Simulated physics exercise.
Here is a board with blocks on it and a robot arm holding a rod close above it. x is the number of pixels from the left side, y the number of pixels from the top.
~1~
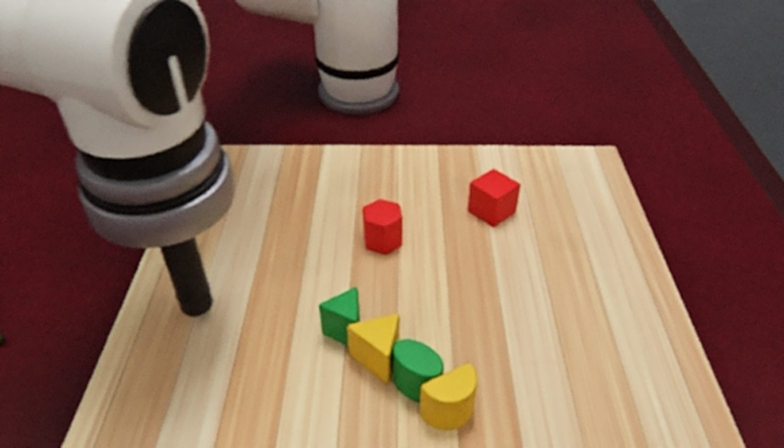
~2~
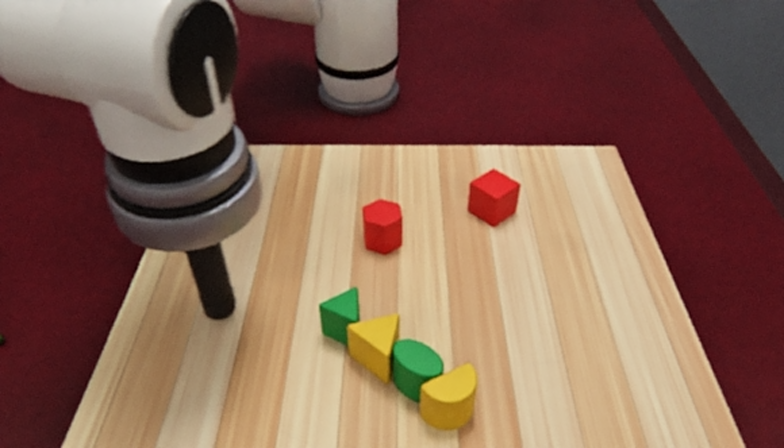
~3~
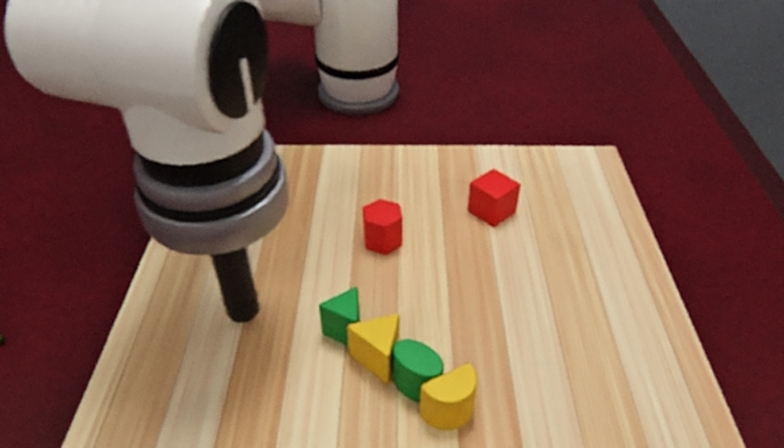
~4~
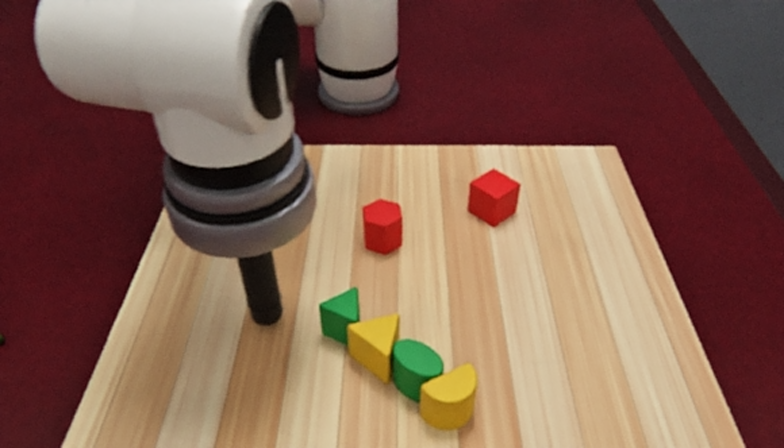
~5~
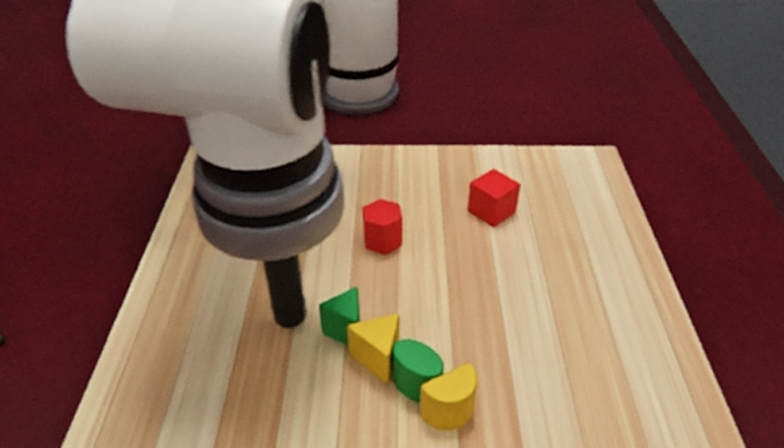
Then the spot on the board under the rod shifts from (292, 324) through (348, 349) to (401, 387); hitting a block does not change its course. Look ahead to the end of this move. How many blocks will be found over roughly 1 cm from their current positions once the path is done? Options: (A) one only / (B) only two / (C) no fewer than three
Answer: C.
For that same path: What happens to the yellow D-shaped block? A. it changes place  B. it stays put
(A)
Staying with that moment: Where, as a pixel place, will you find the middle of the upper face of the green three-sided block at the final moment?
In the picture, that point is around (380, 306).
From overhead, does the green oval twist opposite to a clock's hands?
Answer: No.
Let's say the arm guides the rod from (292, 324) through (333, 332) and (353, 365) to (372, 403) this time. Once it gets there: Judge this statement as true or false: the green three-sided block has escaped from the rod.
True
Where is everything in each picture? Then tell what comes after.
In the first frame, tip of the rod (197, 306), middles of tops, green three-sided block (344, 303), yellow three-sided block (378, 330), green oval (418, 356), yellow D-shaped block (453, 383).
In the second frame, rod (221, 309), nothing pushed.
In the third frame, rod (244, 312), nothing pushed.
In the fourth frame, rod (267, 314), nothing pushed.
In the fifth frame, rod (291, 317), green three-sided block (344, 303), yellow three-sided block (378, 330), green oval (418, 356), yellow D-shaped block (453, 383).
The first path, step by step. One third of the way, rod (331, 333); green three-sided block (366, 302), turned 40° anticlockwise.
Two thirds of the way, rod (367, 354); green three-sided block (380, 306), turned 100° anticlockwise; yellow three-sided block (407, 337), turned 35° anticlockwise; green oval (454, 362), turned 35° clockwise; yellow D-shaped block (473, 398).
At the end, rod (401, 380); green three-sided block (380, 306), turned 100° anticlockwise; yellow three-sided block (433, 345), turned 100° anticlockwise; green oval (466, 359), turned 70° clockwise; yellow D-shaped block (474, 399).
